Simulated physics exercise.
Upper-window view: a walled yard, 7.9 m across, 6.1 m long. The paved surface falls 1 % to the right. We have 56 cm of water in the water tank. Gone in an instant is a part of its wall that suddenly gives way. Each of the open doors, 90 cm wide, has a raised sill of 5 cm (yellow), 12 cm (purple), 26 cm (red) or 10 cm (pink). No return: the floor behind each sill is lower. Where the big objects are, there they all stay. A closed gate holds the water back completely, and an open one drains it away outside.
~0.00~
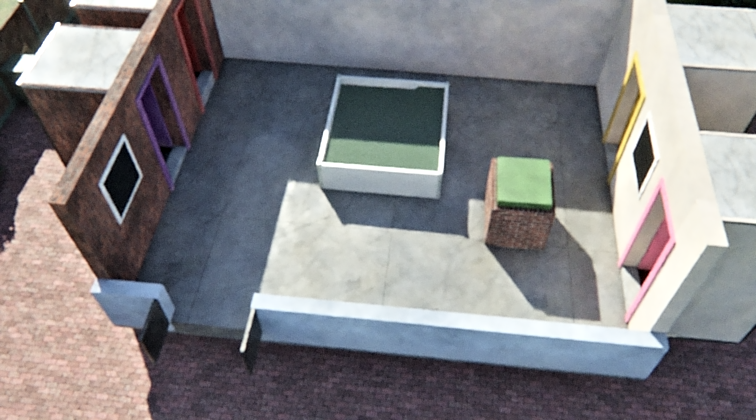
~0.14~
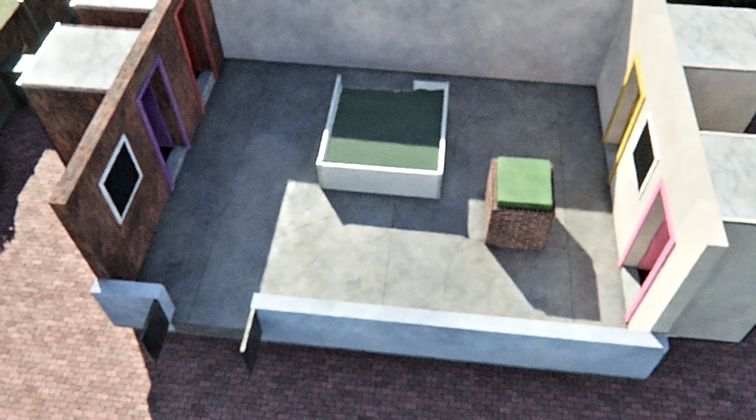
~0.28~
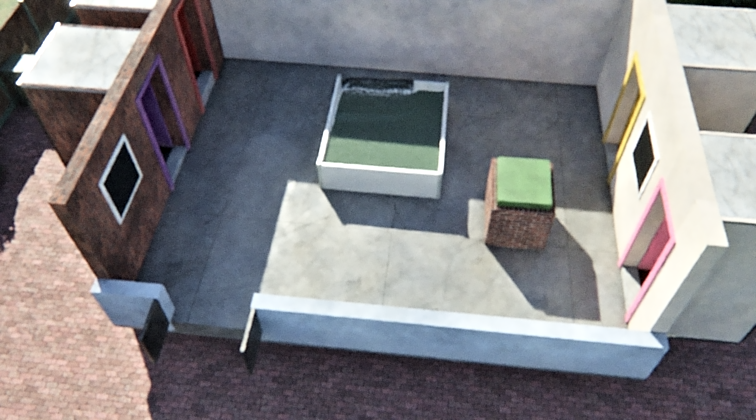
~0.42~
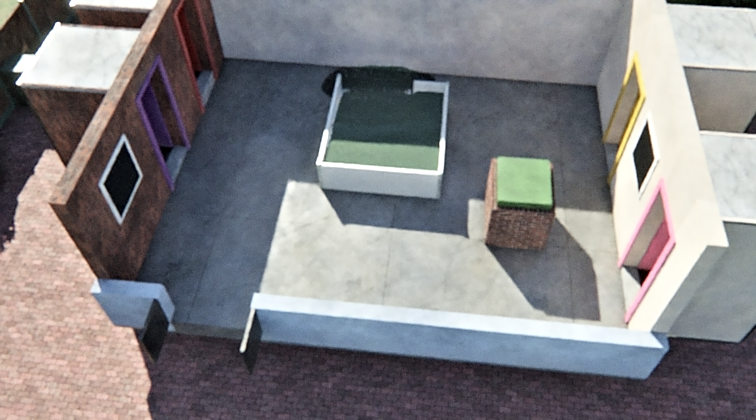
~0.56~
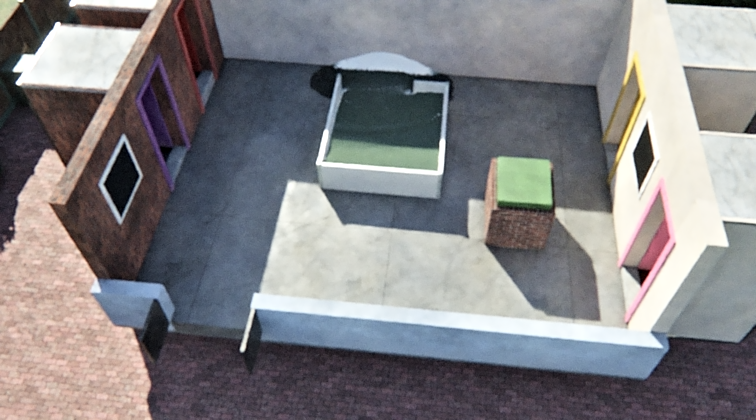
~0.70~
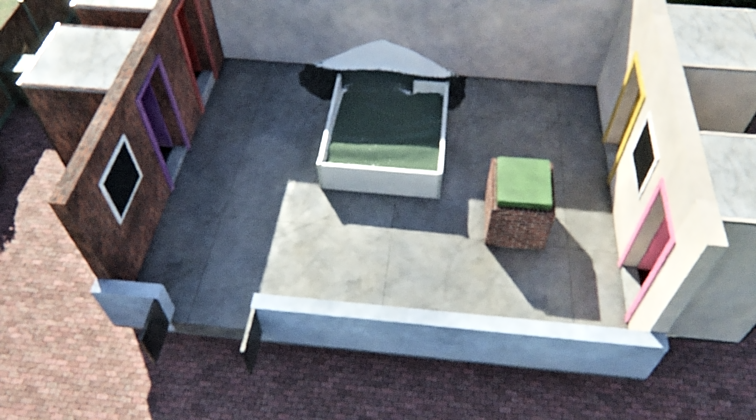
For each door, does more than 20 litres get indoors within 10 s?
In the end at the yellow door the limit will be broken; at the purple door the limit will hold; at the red door the limit will hold; at the pink door the limit will hold.
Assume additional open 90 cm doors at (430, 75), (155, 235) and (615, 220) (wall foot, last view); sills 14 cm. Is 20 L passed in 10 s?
Per doorway, in order: Sufficient / insufficient / insufficient.
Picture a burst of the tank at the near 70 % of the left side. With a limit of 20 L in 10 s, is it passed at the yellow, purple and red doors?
Here's how it goes: Yellow falls short, purple exceeds it, red falls short.
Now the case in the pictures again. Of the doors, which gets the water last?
The pink door is last.
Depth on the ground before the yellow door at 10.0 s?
Reading: Close to 7.0 cm.
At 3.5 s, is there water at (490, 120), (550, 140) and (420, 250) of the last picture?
Soaked, soaked, untouched.
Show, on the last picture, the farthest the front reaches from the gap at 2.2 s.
Around (590, 90).
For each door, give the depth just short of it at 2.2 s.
You'd get yellow at 0 cm, purple at 0 cm, red at 23 cm, and pink at 0 cm.
After 1.4 s water covers 10 % of the floor and is deepest (44 cm) near (374, 73); yellow door not reached, purple door not reached, red door not reached, pink door not reached.
After 2.2 s water covers 25 % of the floor and is deepest (39 cm) near (374, 73); yellow door not reached, purple door not reached, red door 23 cm at the sill, 0 L in, pink door not reached.
After 3.5 s water covers 40 % of the floor and is deepest (25 cm) near (221, 67); yellow door 13 cm at the sill, 13 L in, purple door 8 cm at the sill, 0 L in, red door 21 cm at the sill, 0 L in, pink door not reached.
After 6.0 s water covers 75 % of the floor and is deepest (14 cm) near (373, 79); yellow door 9 cm at the sill, 60 L in, purple door 5 cm at the sill, 0 L in, red door 9 cm at the sill, 0 L in, pink door 5 cm at the sill, 0 L in.
After 10.0 s water covers 95 % of the floor and is deepest (11 cm) near (432, 334); yellow door 7 cm at the sill, 78 L in, purple door 3 cm at the sill, 0 L in, red door 5 cm at the sill, 0 L in, pink door 9 cm at the sill, 1 L in.
